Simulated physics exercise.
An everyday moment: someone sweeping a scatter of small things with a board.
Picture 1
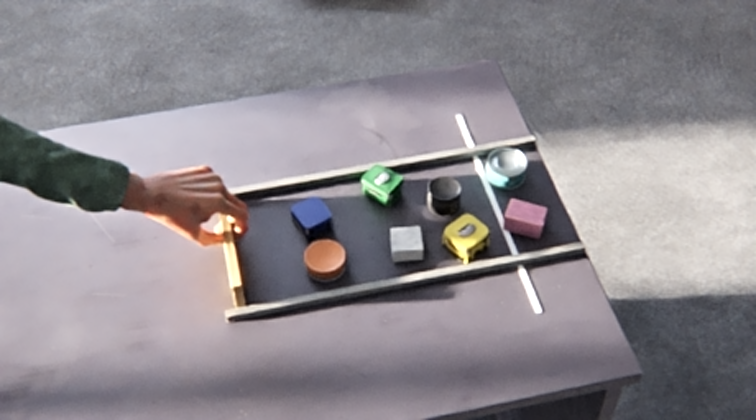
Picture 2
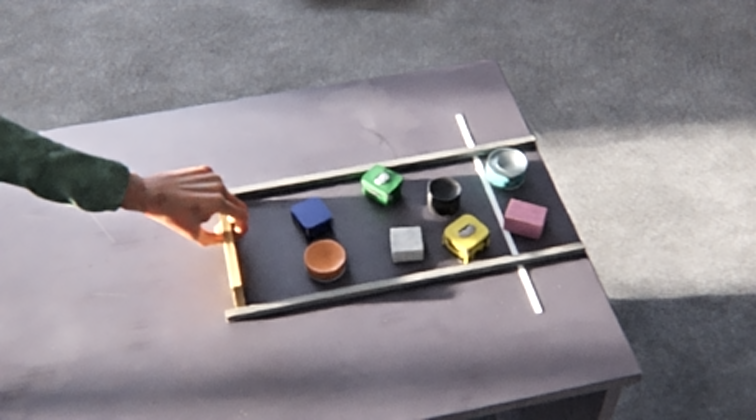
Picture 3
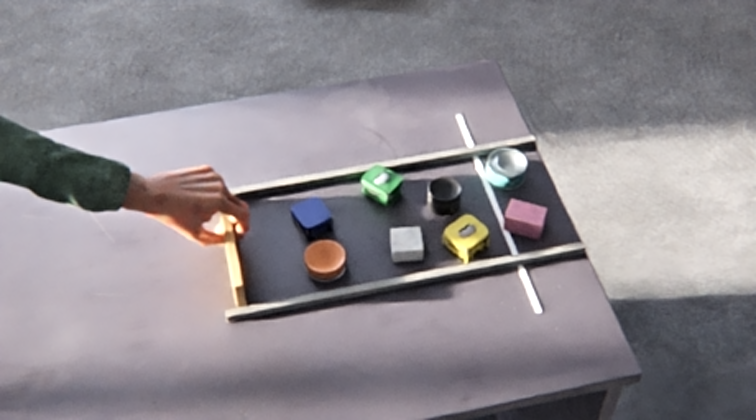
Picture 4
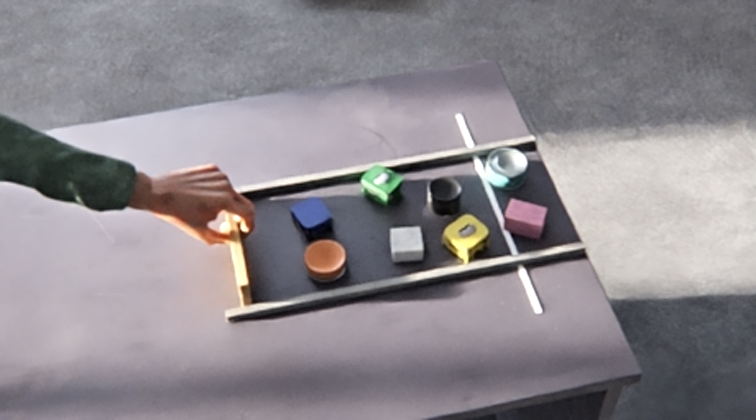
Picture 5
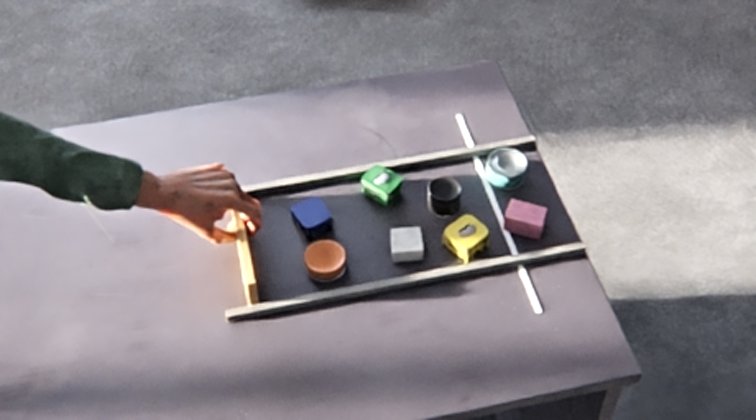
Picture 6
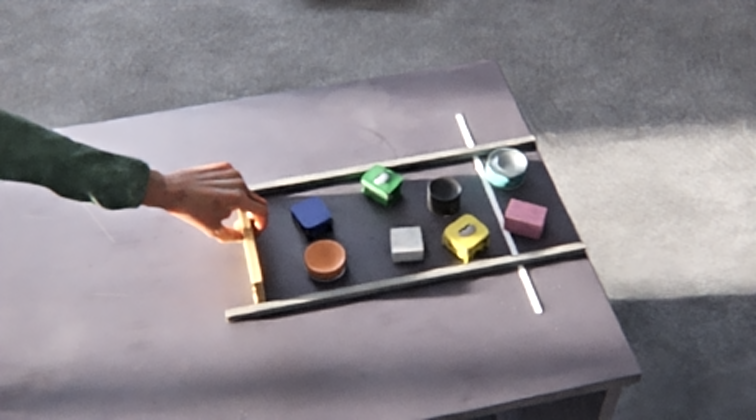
A hand in a dark green sleeve reaches from the left over a grey table, seen from above at a slight angle, gripping an upright orange board between two rails. Between the rails sit blue, green and yellow cases, an orange tin, a white block, a black round container, and, near pale tape at right, a turquoise pot and pink block. The hand slides the board slightly rightward while the objects and camera stay still.
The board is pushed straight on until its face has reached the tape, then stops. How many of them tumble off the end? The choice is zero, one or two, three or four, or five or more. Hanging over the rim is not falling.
Here the number that fall off is one or two.
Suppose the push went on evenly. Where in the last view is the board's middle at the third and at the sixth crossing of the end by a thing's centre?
At (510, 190) for the third, at (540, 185) for the sixth.
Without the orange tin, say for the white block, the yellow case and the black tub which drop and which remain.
The white block is kept; the yellow case does not fall; the black tub holds on.
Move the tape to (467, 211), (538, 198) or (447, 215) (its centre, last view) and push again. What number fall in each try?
Down on the floor: 1, 5 and 1.
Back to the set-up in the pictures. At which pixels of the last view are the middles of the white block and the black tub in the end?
The white block stops around (556, 213); the black tub around (540, 188).
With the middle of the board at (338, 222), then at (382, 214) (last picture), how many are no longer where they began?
First 2, then 5.
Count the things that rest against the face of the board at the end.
It touches 3.
Soon after, none off yet; turquoise pot at rest near (506, 169); pink block at rest near (525, 219); yellow case at rest near (466, 238).
By the end, the number that fall off is one or two; fallen, yellow case and pink block.
